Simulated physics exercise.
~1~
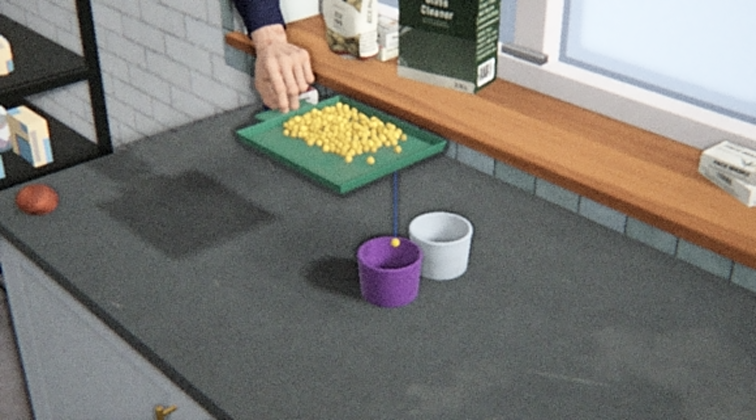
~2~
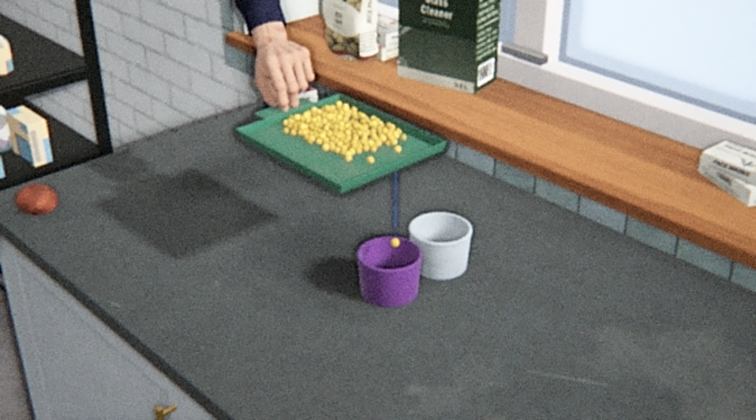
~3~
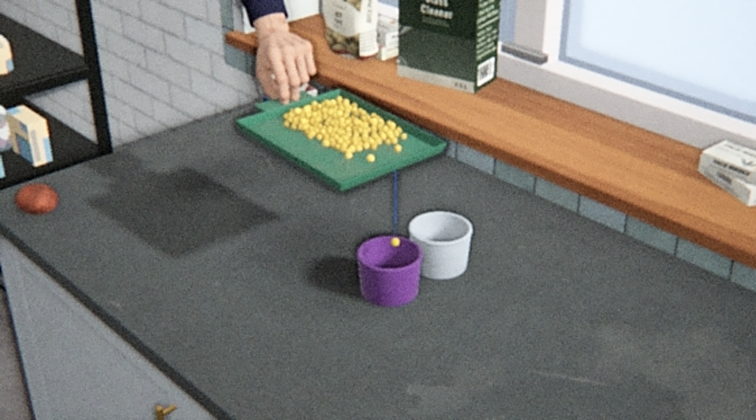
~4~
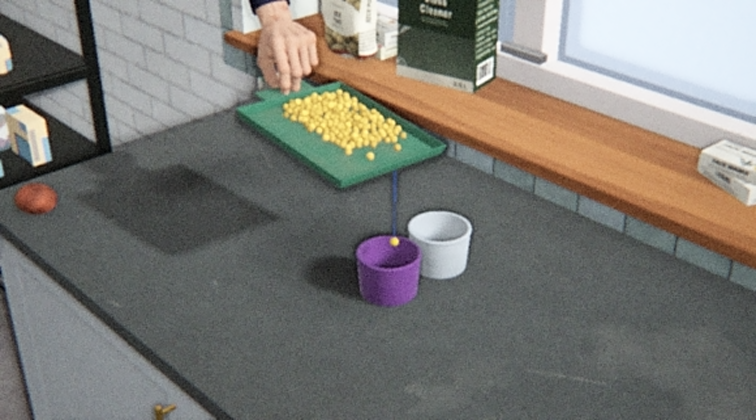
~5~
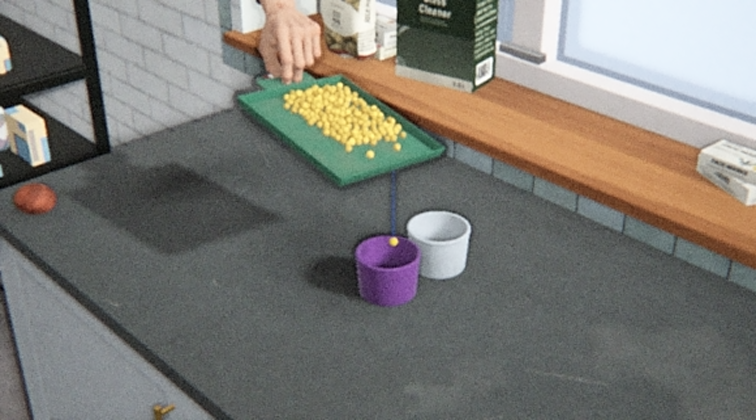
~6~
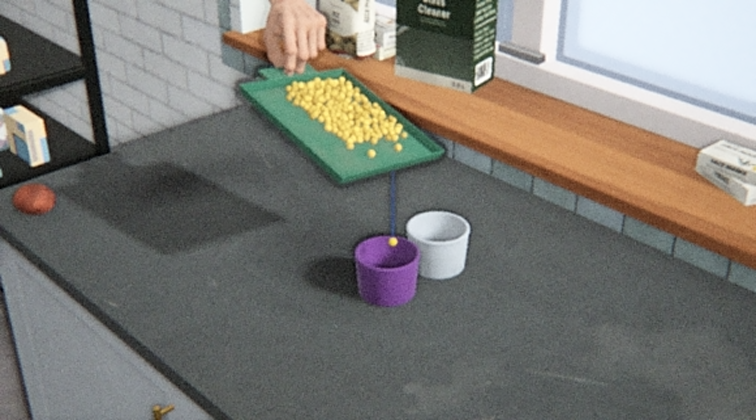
A hand gradually raising the back of a green tray of yellow corn balls above a purple dish and a white dish.
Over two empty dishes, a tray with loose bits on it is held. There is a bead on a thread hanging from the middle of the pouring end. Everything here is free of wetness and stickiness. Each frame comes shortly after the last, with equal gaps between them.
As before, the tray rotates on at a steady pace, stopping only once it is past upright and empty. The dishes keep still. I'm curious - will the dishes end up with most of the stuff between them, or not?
Yes, more than half of it.
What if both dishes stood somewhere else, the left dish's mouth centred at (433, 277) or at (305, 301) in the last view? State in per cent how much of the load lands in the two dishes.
About 10 per cent, then about 0 per cent.
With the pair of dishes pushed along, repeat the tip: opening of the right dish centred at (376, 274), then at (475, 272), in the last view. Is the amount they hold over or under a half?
First shift, a minority share; second shift, a minority share.
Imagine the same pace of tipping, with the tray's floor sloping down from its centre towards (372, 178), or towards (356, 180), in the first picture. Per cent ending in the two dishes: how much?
Roughly 0 % in the first case and 10 % in the second.
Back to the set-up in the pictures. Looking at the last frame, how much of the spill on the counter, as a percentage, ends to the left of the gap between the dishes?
Estimate: About 10 in every hundred.
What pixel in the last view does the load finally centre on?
Around (438, 258).
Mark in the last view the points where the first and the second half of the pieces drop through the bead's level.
Earlier half at (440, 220), later half at (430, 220).
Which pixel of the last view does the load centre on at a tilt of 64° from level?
Close to (412, 138).
Shortly afterwards, tray tipped steeply; the bulk on the tray; only a few in the right dish; only a few outside both; a little in the air.
Next, tray tipped past a quarter turn; a little on the tray; only a few in the left dish; near two thirds in the right dish; a little outside both; a little in the air.
Some moments later, tray tipped past a quarter turn; only a few in the left dish; the bulk in the right dish; near a quarter outside both.
In the end, tray tipped past a quarter turn; only a few in the left dish; the bulk in the right dish; near a quarter outside both.
